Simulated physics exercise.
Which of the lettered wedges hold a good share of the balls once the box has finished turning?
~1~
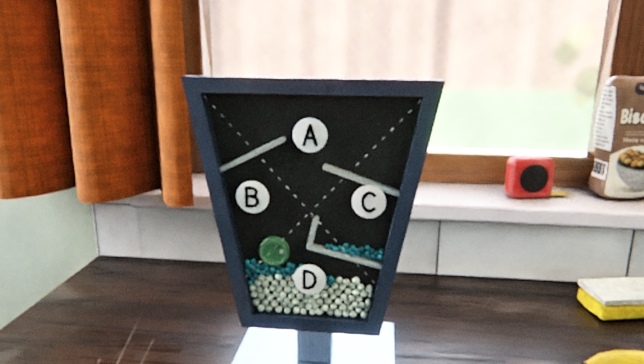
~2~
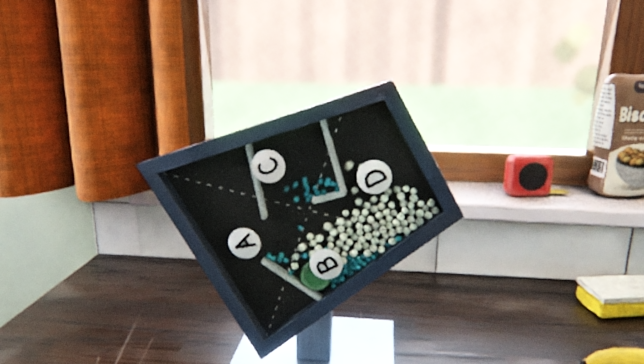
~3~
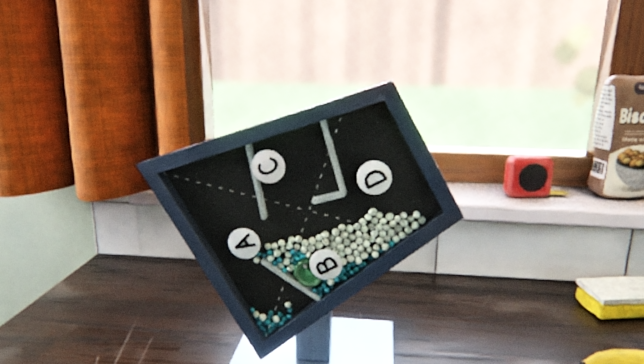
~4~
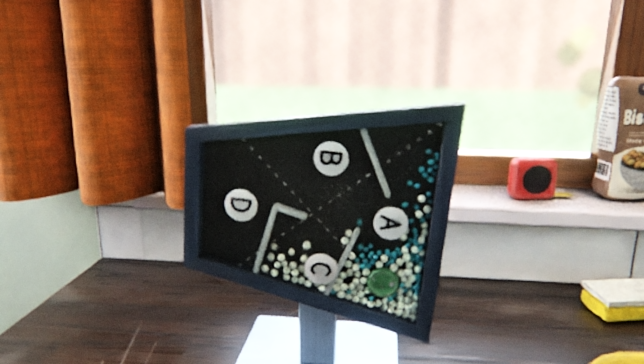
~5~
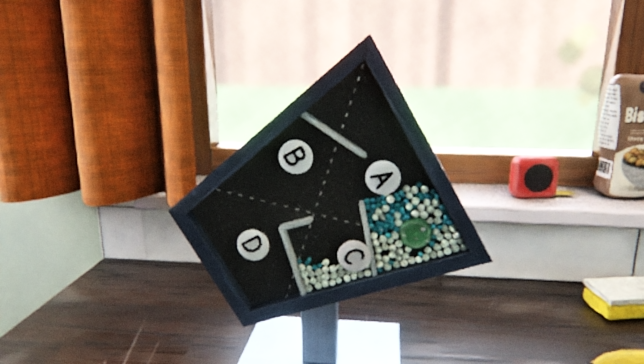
Wedges A and C each hold a large share of the balls, while B and D are left practically empty.
